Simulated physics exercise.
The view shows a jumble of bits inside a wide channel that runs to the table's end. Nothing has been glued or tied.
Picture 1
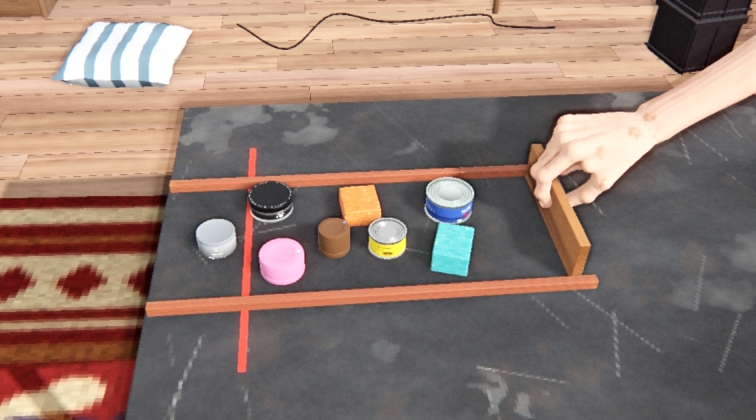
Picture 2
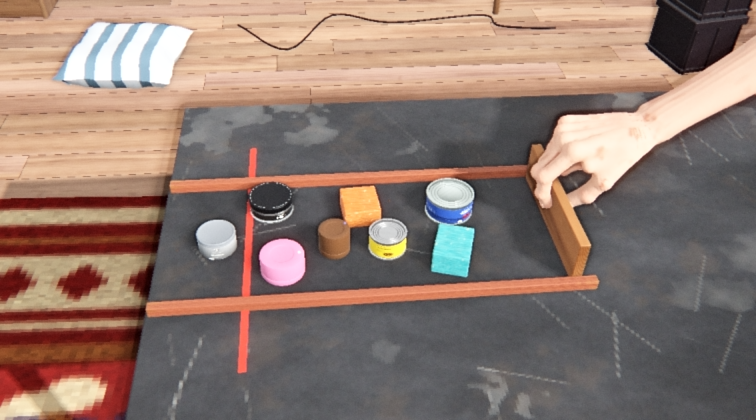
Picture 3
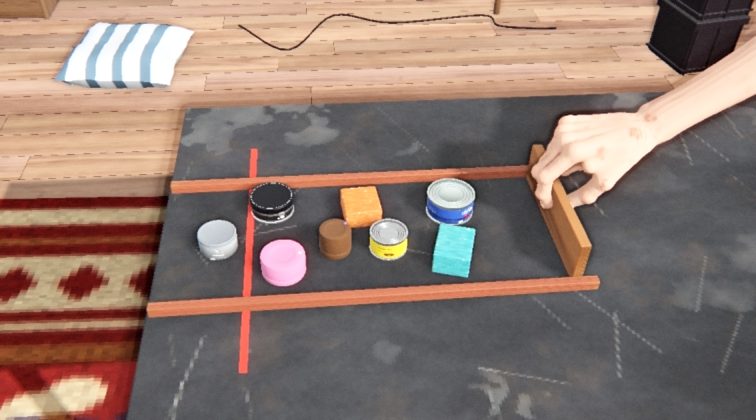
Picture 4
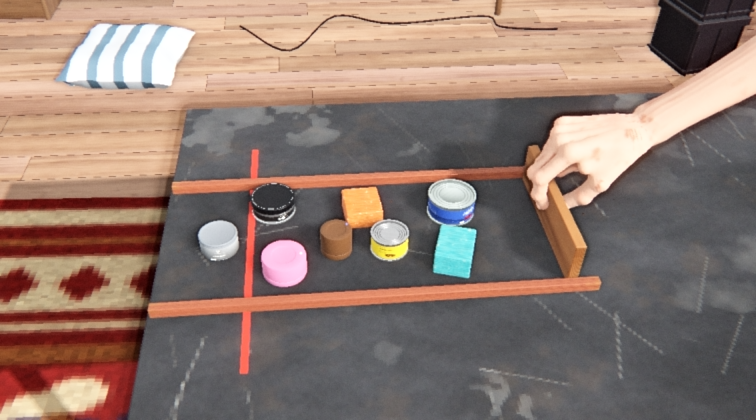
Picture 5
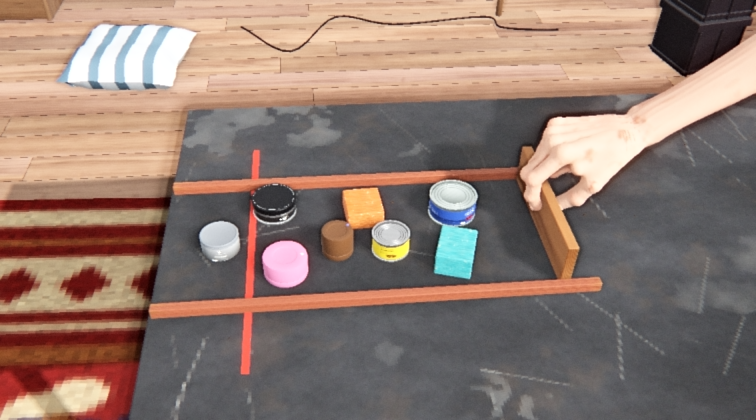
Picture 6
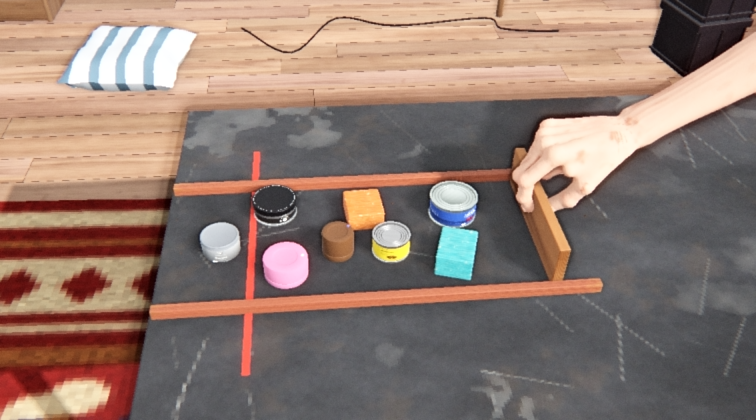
A hand holds a wooden board still, then slides it slightly left toward the small scattered objects.
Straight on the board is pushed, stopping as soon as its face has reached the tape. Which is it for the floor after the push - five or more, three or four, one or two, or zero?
For the floor it is one or two.
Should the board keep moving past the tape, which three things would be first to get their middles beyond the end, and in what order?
You'd get the black tin first, then the grey tub, and the orange block after that.
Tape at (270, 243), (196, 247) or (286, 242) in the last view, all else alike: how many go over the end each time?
Tallies in the order given: 0, 5, 0.
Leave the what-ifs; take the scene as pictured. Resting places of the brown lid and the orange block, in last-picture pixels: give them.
The first sits around (200, 231), while the other sits around (191, 206).
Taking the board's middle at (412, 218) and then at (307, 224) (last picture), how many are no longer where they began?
At the first place 5, at the second 8.
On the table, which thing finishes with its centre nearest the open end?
Result - the grey tub.
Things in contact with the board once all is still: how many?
Tally at the end: 3.
Soon after, none off yet; grey tub at rest near (221, 243); black tin at rest near (275, 206); pink lid at rest near (286, 265).
Then, none off yet; grey tub at rest near (221, 243); black tin moving near (270, 205); pink lid at rest near (283, 266).
Further on, none off yet; grey tub moved a little near (198, 244); black tin moved well along near (202, 201); pink lid moved about its own width near (246, 268).
By the end, the number that fall off is one or two; fallen, black tin.
